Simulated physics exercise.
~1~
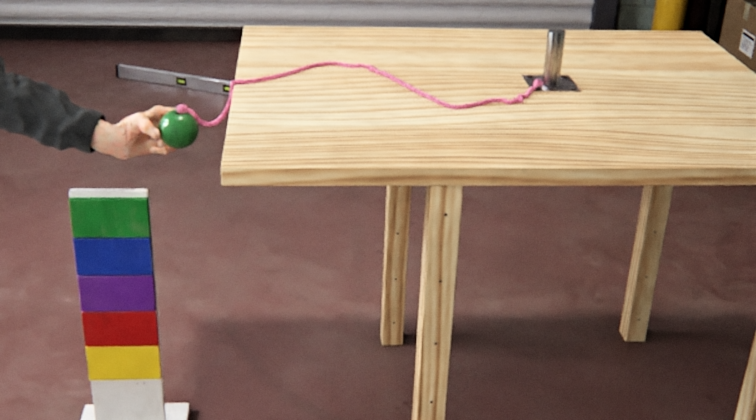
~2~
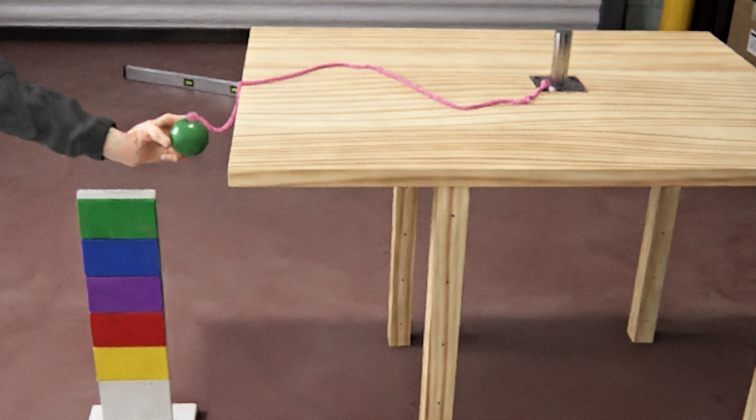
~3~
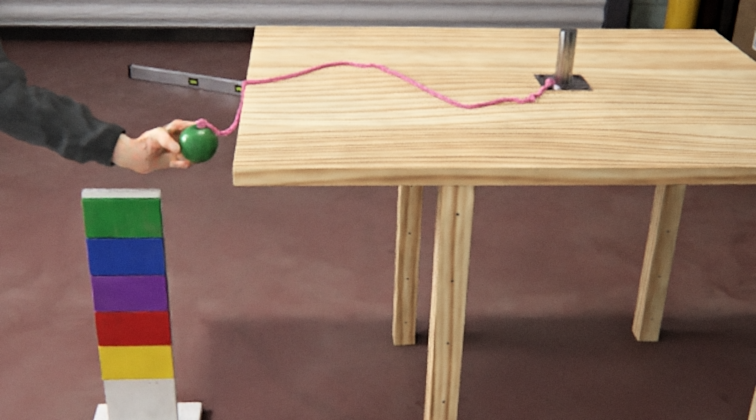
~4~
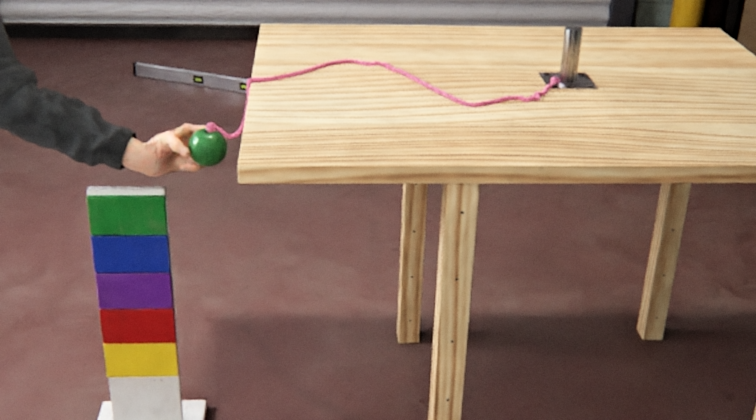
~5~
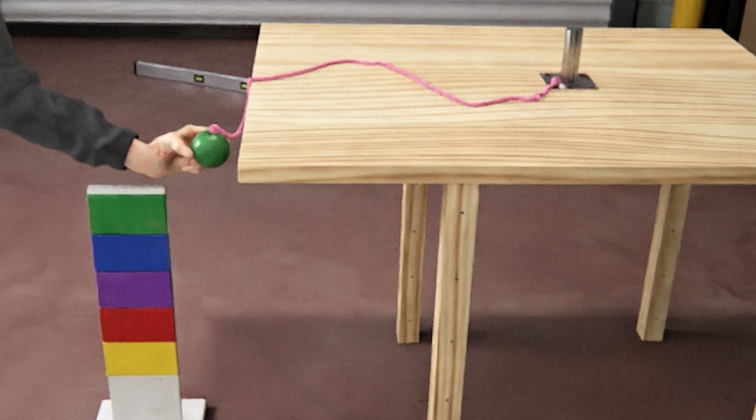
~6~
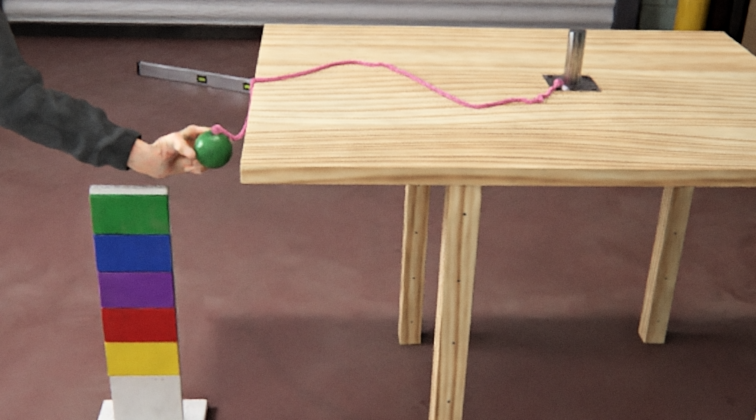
To begin with, a hand at left holds a round green object beside a wooden table, above a striped board, with a slack pink cord running across the tabletop to a metal post. The hand eases it slightly down and right, then barely moves, the cord still slack.
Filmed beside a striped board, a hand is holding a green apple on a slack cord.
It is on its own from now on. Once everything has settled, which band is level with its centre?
The red band.
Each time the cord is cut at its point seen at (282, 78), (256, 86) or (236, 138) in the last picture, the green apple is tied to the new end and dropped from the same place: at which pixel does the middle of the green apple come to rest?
Estimated positions in order: (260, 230); (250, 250); (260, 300).
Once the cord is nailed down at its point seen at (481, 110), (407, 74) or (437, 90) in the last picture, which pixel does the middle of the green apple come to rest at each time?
About (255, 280), (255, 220) and (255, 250).
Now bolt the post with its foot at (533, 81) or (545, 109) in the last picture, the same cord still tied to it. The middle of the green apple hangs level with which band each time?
In turn, yellow and then yellow.
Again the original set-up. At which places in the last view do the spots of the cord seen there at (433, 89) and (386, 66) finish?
Roughly (352, 88) for the first and (259, 91) for the second.
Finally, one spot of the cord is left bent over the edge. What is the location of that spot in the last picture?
That spot is near (381, 64).
A little later, apple near (224, 303); level with purple.
Next, apple near (282, 323); level with red.
Later still, apple near (248, 325); level with red.
When it is over, apple near (259, 326); level with red. Its middle rests at the red band.
